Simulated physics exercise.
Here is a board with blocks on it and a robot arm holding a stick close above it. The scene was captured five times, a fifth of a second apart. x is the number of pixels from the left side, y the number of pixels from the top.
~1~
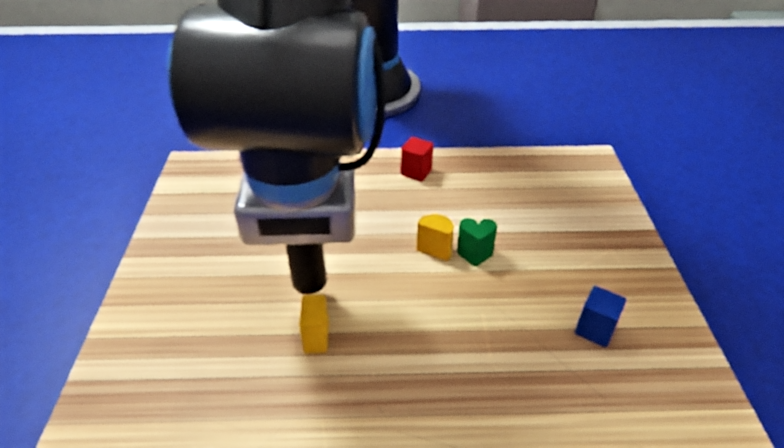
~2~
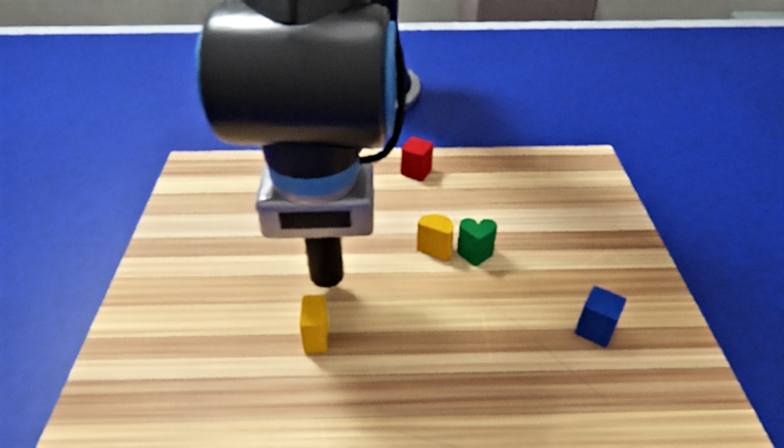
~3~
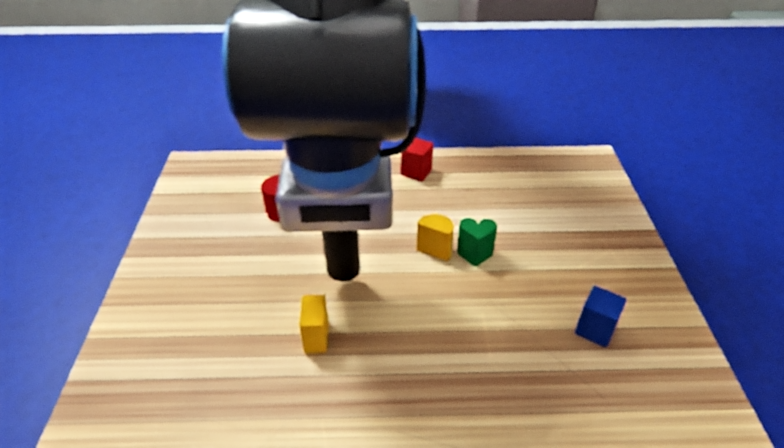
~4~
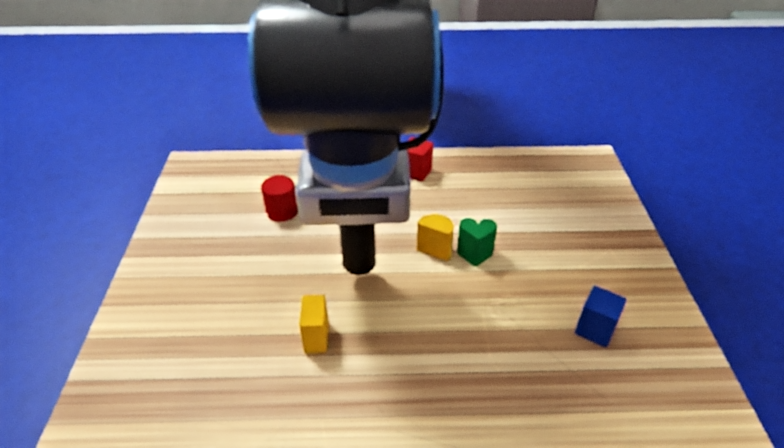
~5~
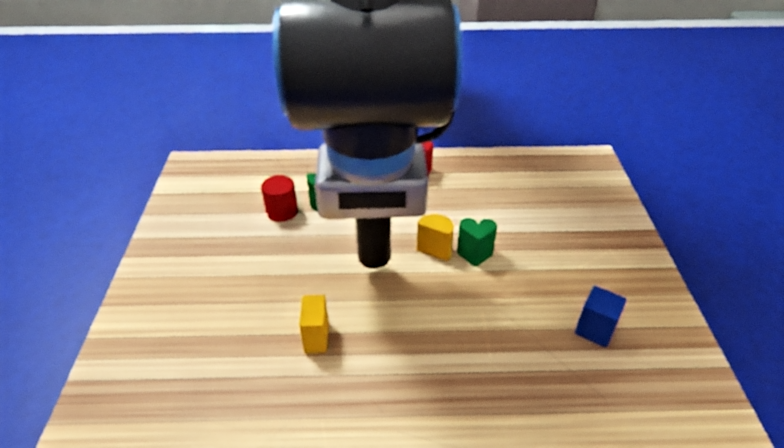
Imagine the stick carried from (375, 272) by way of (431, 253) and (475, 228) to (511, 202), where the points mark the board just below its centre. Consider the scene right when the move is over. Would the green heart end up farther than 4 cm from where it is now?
My answer is no.
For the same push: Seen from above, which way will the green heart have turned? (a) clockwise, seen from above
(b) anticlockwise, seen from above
My answer is option a.
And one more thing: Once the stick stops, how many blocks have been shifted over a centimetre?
Blocks moved: Two.
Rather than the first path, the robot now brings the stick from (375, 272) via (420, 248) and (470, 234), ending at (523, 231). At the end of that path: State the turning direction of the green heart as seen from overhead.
Twists clockwise.
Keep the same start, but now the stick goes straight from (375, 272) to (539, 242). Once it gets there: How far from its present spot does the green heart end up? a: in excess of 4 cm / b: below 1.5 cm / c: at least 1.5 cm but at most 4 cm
a
On the path given first. One third of the way, stick (432, 238); yellow half-round block (453, 215), turned 25° clockwise; green heart (486, 226), turned 15° clockwise.
Two thirds of the way, stick (478, 212); yellow half-round block (500, 191), turned 40° clockwise; green heart (500, 222), turned 80° clockwise.
At the end, stick (514, 187); yellow oblong block unmoved; yellow half-round block (534, 167), turned 40° clockwise; green heart (500, 222), turned 80° clockwise.
